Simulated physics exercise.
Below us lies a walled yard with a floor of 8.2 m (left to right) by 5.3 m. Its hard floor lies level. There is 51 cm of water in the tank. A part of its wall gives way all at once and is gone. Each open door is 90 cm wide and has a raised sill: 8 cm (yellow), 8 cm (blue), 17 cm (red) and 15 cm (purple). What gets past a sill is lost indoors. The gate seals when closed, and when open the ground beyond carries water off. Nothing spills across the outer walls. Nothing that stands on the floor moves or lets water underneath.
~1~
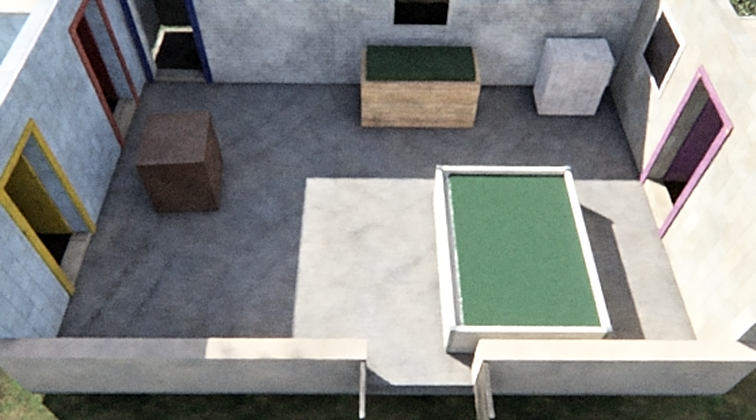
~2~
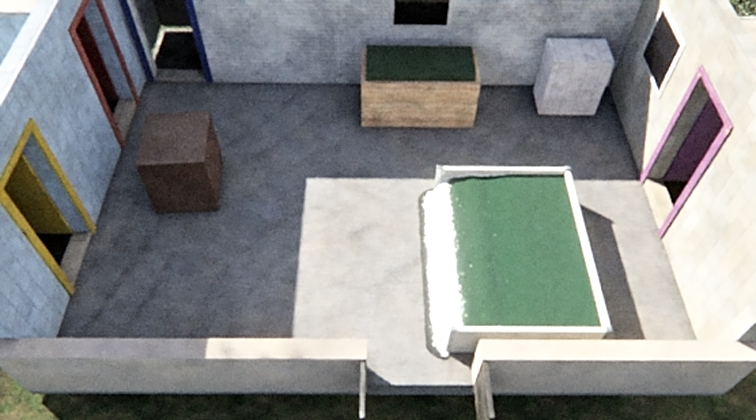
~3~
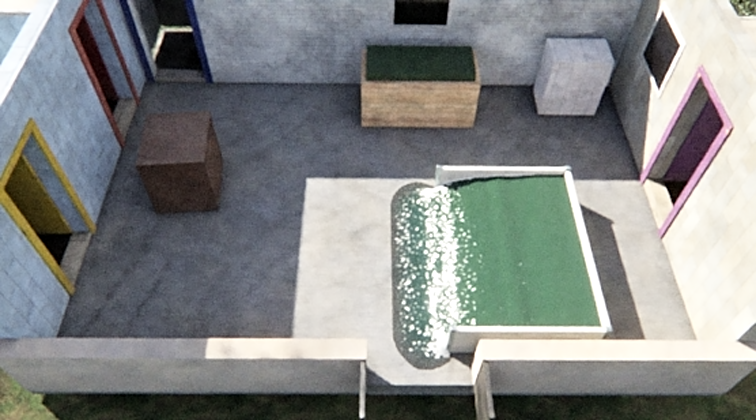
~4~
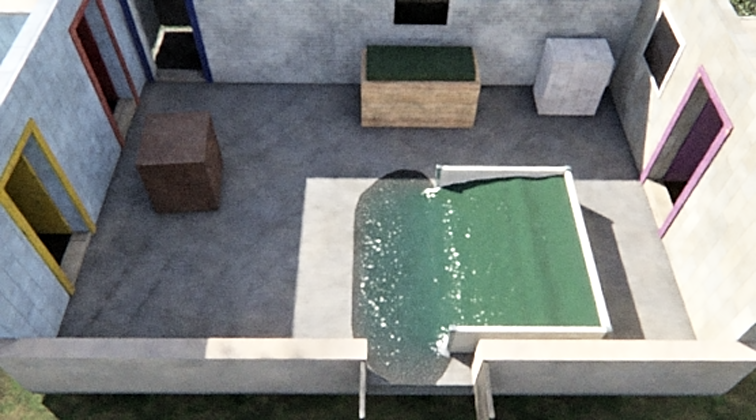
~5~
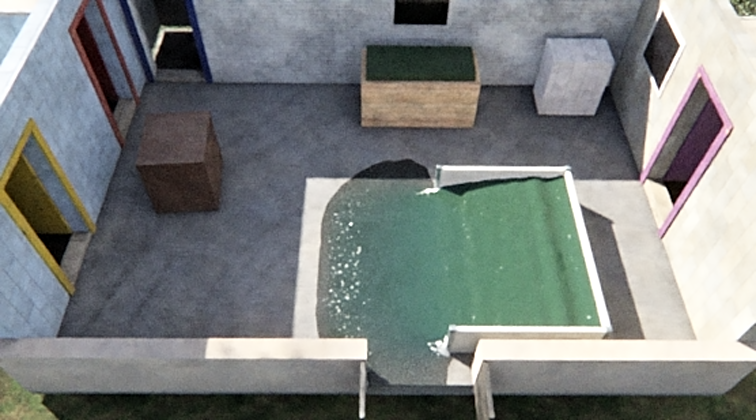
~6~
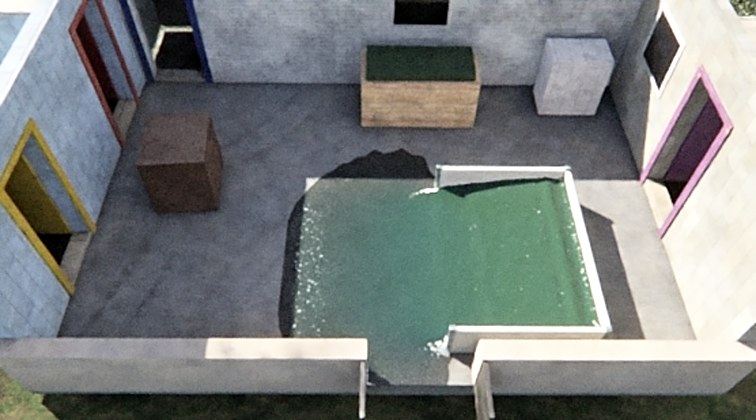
Green water pours from the tank's open left side and spreads left across the grey floor.
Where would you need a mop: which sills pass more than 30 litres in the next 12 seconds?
Door by door: At the yellow door it goes over the limit; at the blue door it exceeds the limit; at the red door it stays under the limit; at the purple door it stays under the limit.
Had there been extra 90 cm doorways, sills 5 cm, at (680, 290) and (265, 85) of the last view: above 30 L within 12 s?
In turn: Below, above.
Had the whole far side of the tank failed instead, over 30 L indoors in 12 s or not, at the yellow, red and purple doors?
Then: Yellow below, red not over, purple not over.
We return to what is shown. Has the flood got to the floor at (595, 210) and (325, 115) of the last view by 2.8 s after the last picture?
In turn: Dry, wet.
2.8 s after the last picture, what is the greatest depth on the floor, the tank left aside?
Roughly 26 cm.
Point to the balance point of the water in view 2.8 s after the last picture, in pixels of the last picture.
Near (277, 243).
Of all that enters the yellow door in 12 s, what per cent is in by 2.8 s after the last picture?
Some 60 per cent by then.
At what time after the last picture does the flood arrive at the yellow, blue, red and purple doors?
Arrival: Yellow 1.0 s, blue 2.2 s, red 2.2 s, purple 10.0 s.
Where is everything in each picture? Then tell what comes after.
The first frame shows still water, 51 cm deep, in the tank at (515, 245).
In the second frame, the front is at a hidden place, 1.3 m from the gap at (444, 259); 0.3 m2 of floor is under water; 51 cm left at the back of the tank.
In the third frame, the front is at a hidden place, 1.5 m from the gap at (444, 260); 1.5 m2 of floor is under water; 51 cm left at the back of the tank.
In the fourth frame, water pours out at (444, 260) and has run 1.7 m, to a hidden place; typically 8 cm deep outside, 51 cm at the tank's back.
In the fifth frame, water pours out at (444, 260) and has run 2.0 m, to a hidden place; typically 7 cm deep outside, 48 cm at the tank's back.
In the sixth frame, the front is at a hidden place, 2.3 m from the gap at (444, 260); 6.4 m2 of floor is under water; 43 cm left at the back of the tank.
Then, 0.7 s after the last picture water covers 40 % of the floor and is deepest (21 cm) near (435, 279); yellow door not reached, blue door not reached, red door not reached, purple door not reached.
Then, 1.5 s after the last picture water covers 50 % of the floor and is deepest (32 cm) near (53, 351); yellow door 19 cm at the sill, 18 L in, blue door not reached, red door not reached, purple door not reached.
Then, 2.8 s after the last picture water covers 65 % of the floor and is deepest (26 cm) near (48, 364); yellow door 25 cm at the sill, 146 L in, blue door 11 cm at the sill, 1 L in, red door 4 cm at the sill, 0 L in, purple door not reached.
Then, 6.3 s after the last picture water covers 65 % of the floor and is deepest (14 cm) near (360, 100); yellow door 10 cm at the sill, 250 L in, blue door 11 cm at the sill, 49 L in, red door 10 cm at the sill, 1 L in, purple door not reached.
Then, 11.3 s after the last picture water covers 90 % of the floor and is deepest (9 cm) near (216, 91); yellow door 5 cm at the sill, 253 L in, blue door 6 cm at the sill, 61 L in, red door 6 cm at the sill, 1 L in, purple door 5 cm at the sill, 0 L in.
